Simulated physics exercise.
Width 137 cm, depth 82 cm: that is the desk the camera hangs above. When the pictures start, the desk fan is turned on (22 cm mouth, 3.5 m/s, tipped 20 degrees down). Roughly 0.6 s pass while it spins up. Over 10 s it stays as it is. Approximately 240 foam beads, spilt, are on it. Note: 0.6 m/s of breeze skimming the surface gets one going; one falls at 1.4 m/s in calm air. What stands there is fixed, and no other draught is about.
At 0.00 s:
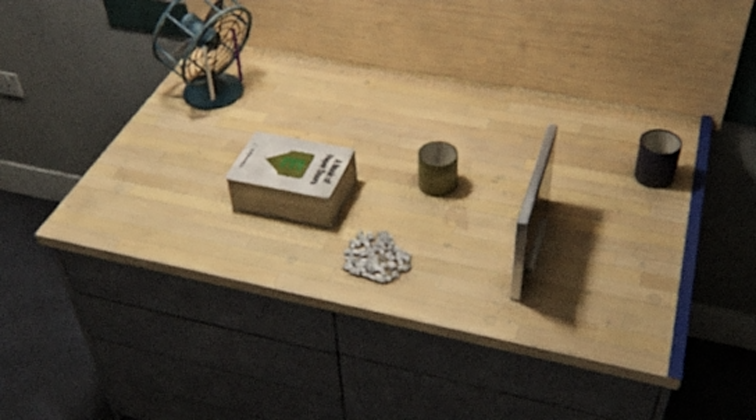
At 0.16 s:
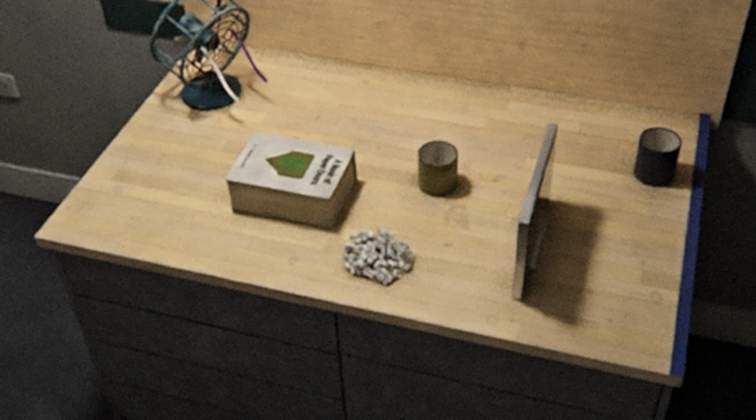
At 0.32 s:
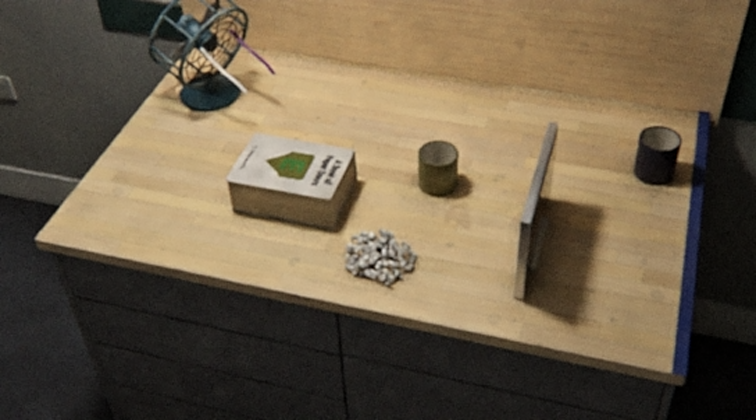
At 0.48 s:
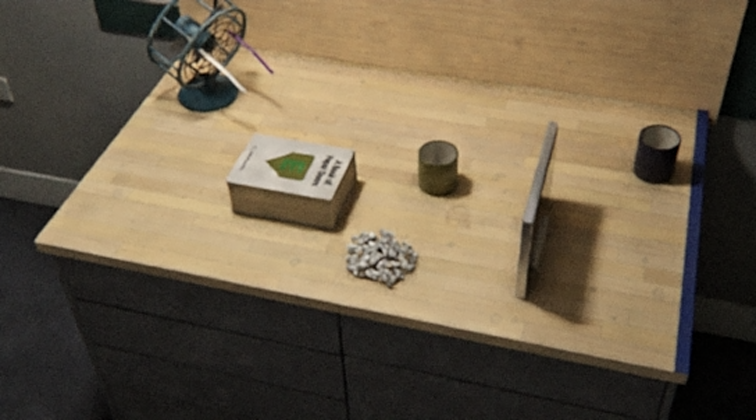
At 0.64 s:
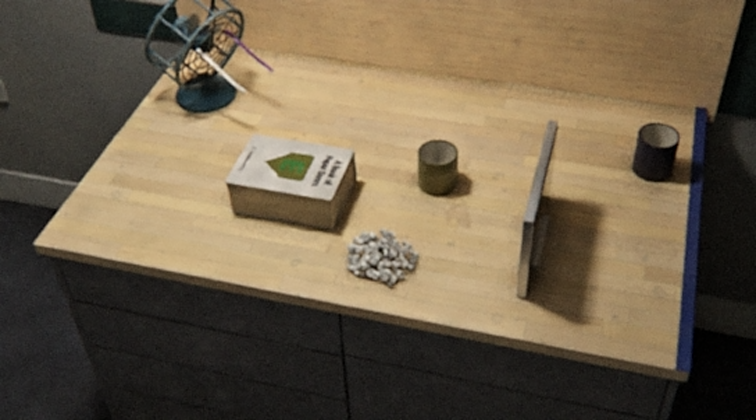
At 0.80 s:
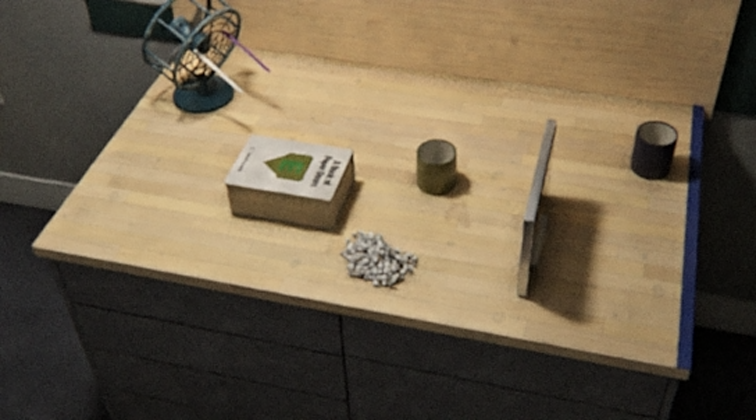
On a wooden desk, a small fan's white and purple streamers lifted and blew out toward the right, while the pile of foam beads near a book barely shifted, loosening slightly at the end.
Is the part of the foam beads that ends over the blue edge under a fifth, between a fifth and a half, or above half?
Of the foam beads, not even a fifth end over the blue edge.
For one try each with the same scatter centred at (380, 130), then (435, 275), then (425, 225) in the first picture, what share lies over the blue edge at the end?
About 90, 0 and 2 in a hundred, in that order.
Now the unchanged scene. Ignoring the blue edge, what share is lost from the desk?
The share is about 80 %.
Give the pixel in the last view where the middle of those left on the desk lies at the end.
Around (341, 288).
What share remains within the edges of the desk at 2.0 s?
I'd put it near 60 per cent.
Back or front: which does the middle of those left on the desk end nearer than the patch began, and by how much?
Moved forward, around 10 cm.
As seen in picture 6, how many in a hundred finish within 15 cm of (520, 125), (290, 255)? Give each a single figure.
First spot about 0 %, second about 10 %.
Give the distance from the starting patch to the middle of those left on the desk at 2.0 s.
I'd say close to 5 cm.
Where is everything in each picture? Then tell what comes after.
The middle of the foam beads is near (376, 258), none has stirred yet and the mouth of the desk fan is at (203, 35), in the first frame.
The middle of the foam beads is near (377, 256), none has stirred yet and the blue edge is centred on (699, 228), in the second frame.
The middle of the foam beads is near (378, 256), none has stirred yet, the top of a mug is at (438, 153) and the top of a book is at (291, 165), in the third frame.
The middle of the foam beads is near (379, 257) and none has stirred yet, in the fourth frame.
The middle of the foam beads is near (380, 257) and none has stirred yet, in the fifth frame.
The middle of the foam beads is near (375, 259), the farthest in sight from the desk fan is at (392, 282) and about 15 % have left their places, in the sixth frame.
After 2.0 s, 0 % are over the blue edge; the middle of those still in play is near (354, 274); 27 % have settled or left.
After 3.2 s, 0 % are over the blue edge; the middle of those still in play is near (353, 279); 57 % have settled or left.
After 5.5 s, 0 % are over the blue edge; the middle of those still in play is near (346, 284); 72 % have settled or left.
After 10.0 s, at the end, 0 % are over the blue edge; the middle of those still in play is near (341, 288).
